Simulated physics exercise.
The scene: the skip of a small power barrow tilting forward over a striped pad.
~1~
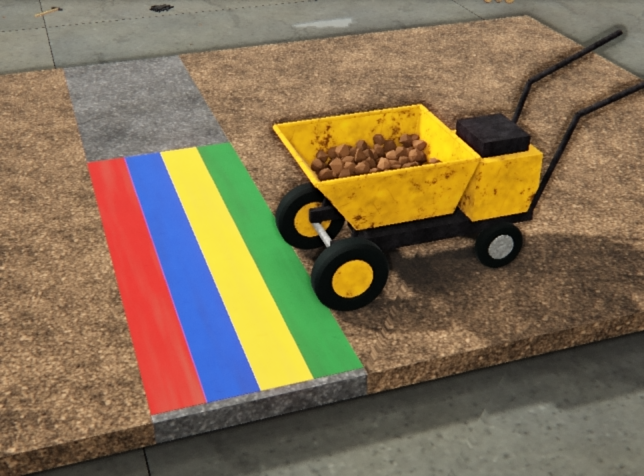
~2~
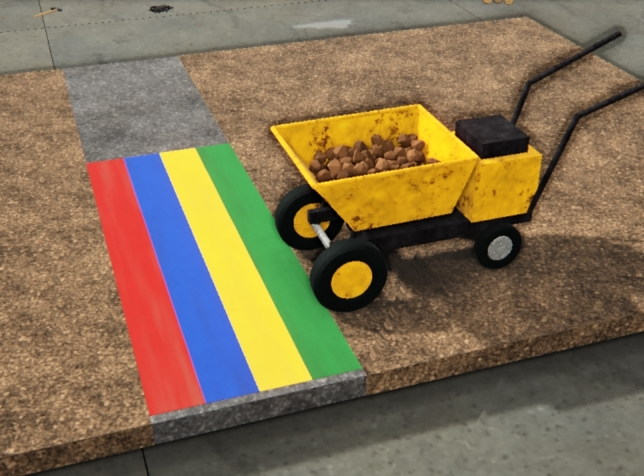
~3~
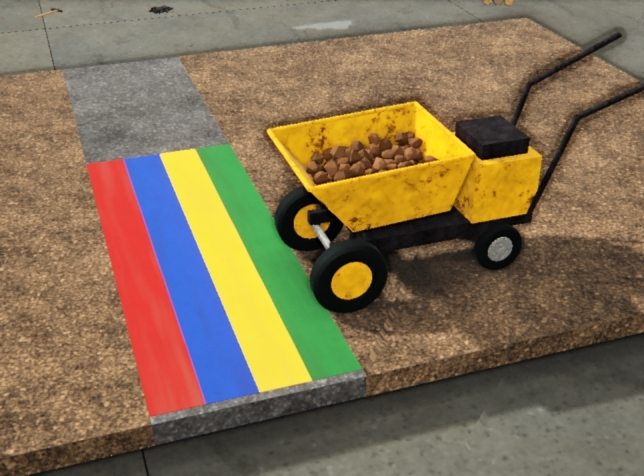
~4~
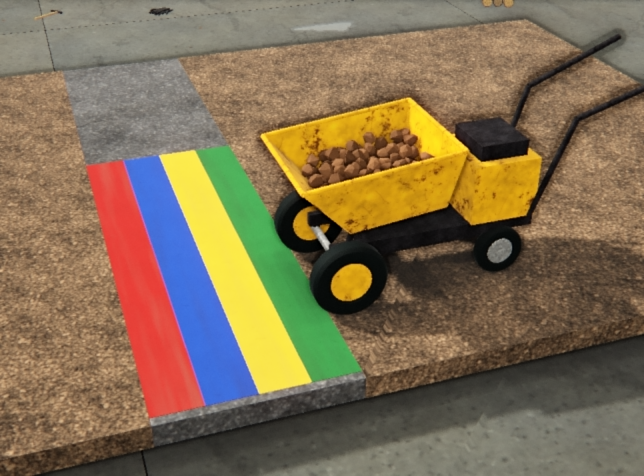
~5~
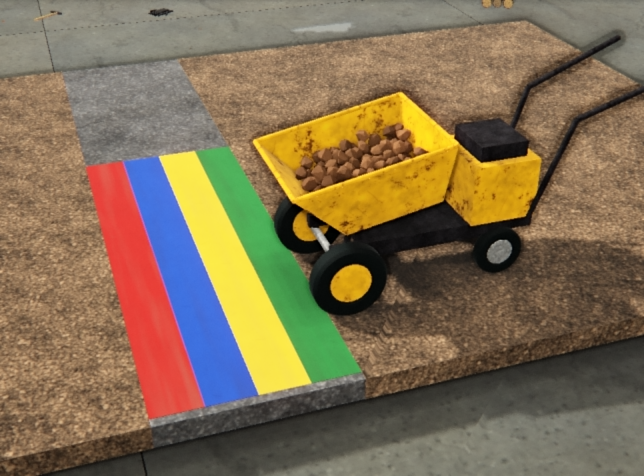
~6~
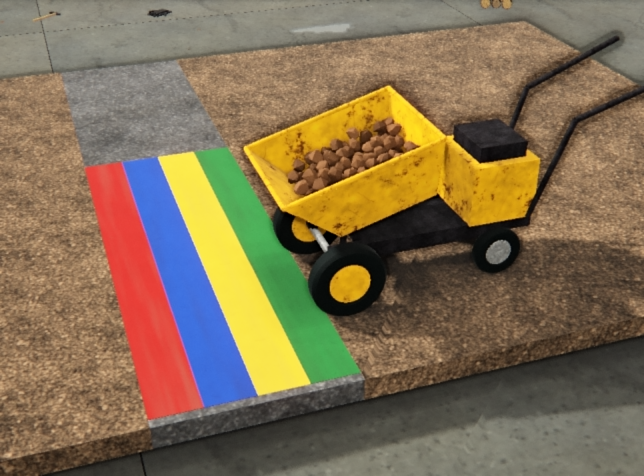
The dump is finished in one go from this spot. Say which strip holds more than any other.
The blue one gets the largest share.
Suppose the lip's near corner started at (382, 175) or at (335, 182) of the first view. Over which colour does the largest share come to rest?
First that yellow strip, then the blue one.
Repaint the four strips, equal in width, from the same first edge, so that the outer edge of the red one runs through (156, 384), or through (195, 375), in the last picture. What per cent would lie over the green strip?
The first gives 0 %, the second 0 %.
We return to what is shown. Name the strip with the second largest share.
In second place: The red strip.
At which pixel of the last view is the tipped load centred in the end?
Roughly at (187, 300).
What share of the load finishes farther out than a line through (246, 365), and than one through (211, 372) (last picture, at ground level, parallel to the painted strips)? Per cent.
The first gives 80 %, the second 40 %.
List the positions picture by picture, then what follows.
The first picture shows lip of the skip near (317, 185), level; top of the load near (365, 166), clay clods; green strip near (320, 340); yellow strip near (271, 350); blue strip near (221, 361); red strip near (169, 372).
The second picture shows lip of the skip near (315, 187), level; top of the load near (363, 167).
The third picture shows lip of the skip near (310, 190), tipped barely; top of the load near (380, 164).
The fourth picture shows lip of the skip near (303, 195), tipped a little; top of the load near (398, 166).
The fifth picture shows lip of the skip near (295, 201), tipped a little; top of the load near (388, 156).
The sixth picture shows lip of the skip near (284, 209), tipped clearly; top of the load near (379, 152); green strip near (318, 345); yellow strip near (269, 355); blue strip near (218, 366); red strip near (166, 377).
Shortly afterwards, skip tipped steeply; the whole lot in the skip.
Next, skip tipped steeply; all but a few in the skip; a little over the blue strip.
Some moments later, skip tipped right over; near a third in the skip; only a few over the yellow strip; near a third over the blue strip; near a quarter over the red strip; only a few off the paint.
In the end, skip tipped right over; a little in the skip; none at all over the green strip; a little over the yellow strip; near half over the blue strip; near a quarter over the red strip; a little off the paint.
